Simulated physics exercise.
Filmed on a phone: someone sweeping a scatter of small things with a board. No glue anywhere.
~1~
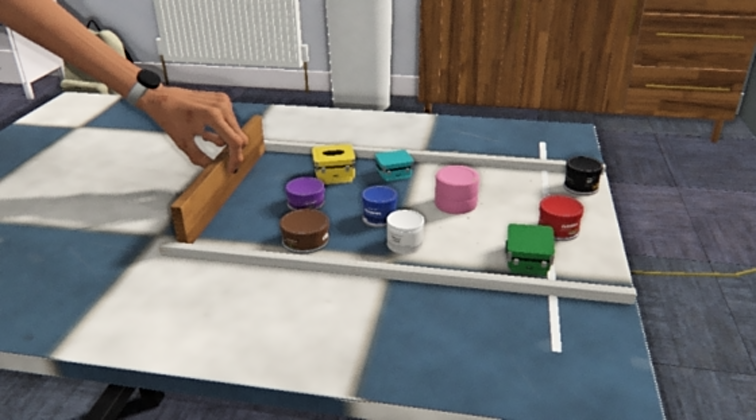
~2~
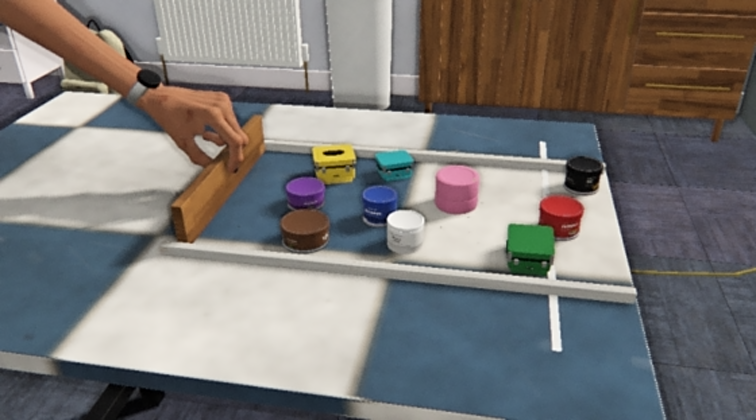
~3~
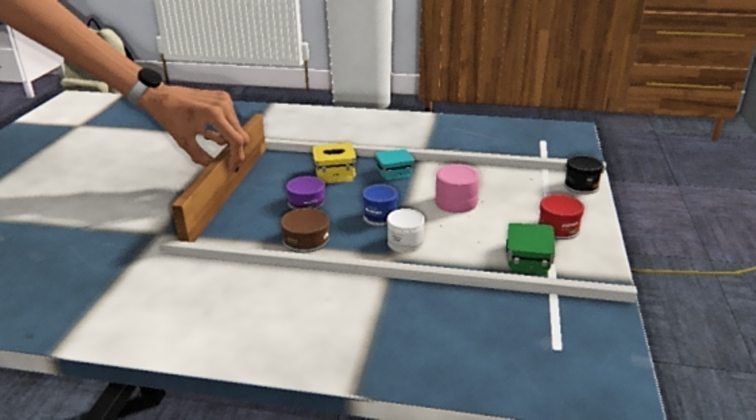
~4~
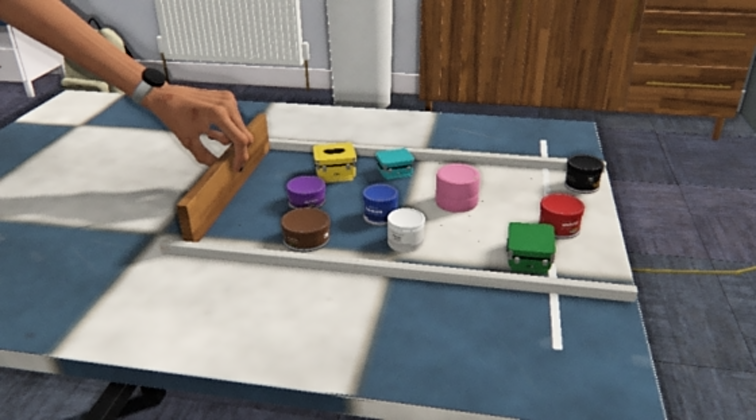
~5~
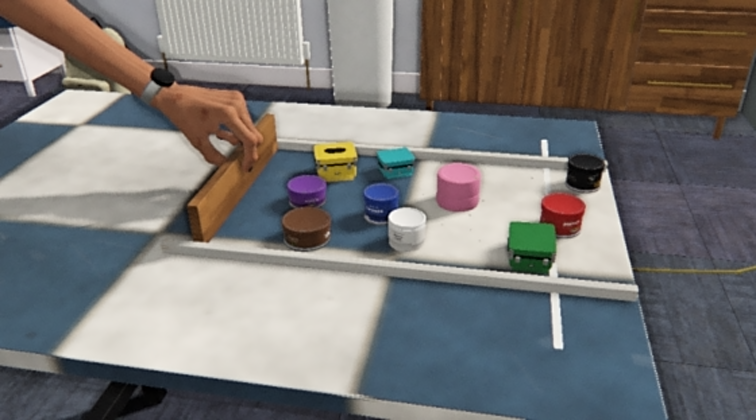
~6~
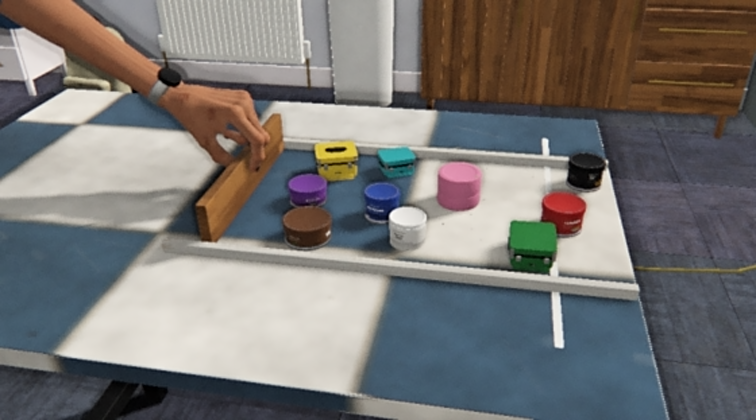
A hand held a wooden board upright on a checkered table, then slid it slightly to the right toward a scatter of colorful little containers, which stayed almost exactly where they were.
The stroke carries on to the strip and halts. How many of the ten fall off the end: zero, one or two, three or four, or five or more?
Here the number that fall off is one or two.
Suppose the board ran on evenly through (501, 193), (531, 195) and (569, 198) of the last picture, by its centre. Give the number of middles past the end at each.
It would be 0, 1 and 5.
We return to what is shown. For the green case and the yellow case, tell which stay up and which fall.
The green case is lost, the yellow case is kept.
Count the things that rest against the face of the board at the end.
The number is 4.
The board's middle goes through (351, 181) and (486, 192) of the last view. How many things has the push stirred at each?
The counts are 5 and 9.
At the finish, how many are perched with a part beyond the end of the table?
The number is 4.
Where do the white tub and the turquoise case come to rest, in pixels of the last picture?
About (619, 246), and the other about (562, 168).
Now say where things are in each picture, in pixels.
Black tin (583, 176); red pot (560, 218); green case (529, 250); board (225, 175); tape (548, 222), in the first picture.
Red pot (560, 218); blue pot (380, 207), in the second picture.
Green case (530, 248); purple pot (306, 194), in the third picture.
Black tin (584, 174); brown pot (306, 230), in the fourth picture.
Red pot (562, 215); board (239, 173), in the fifth picture.
Black tin (585, 172); red pot (562, 214); green case (532, 246); board (247, 173); tape (550, 218), in the sixth picture.
Soon after, none off yet; black tin at rest near (585, 172); red pot at rest near (562, 214); green case at rest near (532, 246).
After that, none off yet; black tin at rest near (585, 172); red pot moving near (573, 218); green case displaced about its own width near (598, 254).
In the end, the number that fall off is one or two; gone, green case.
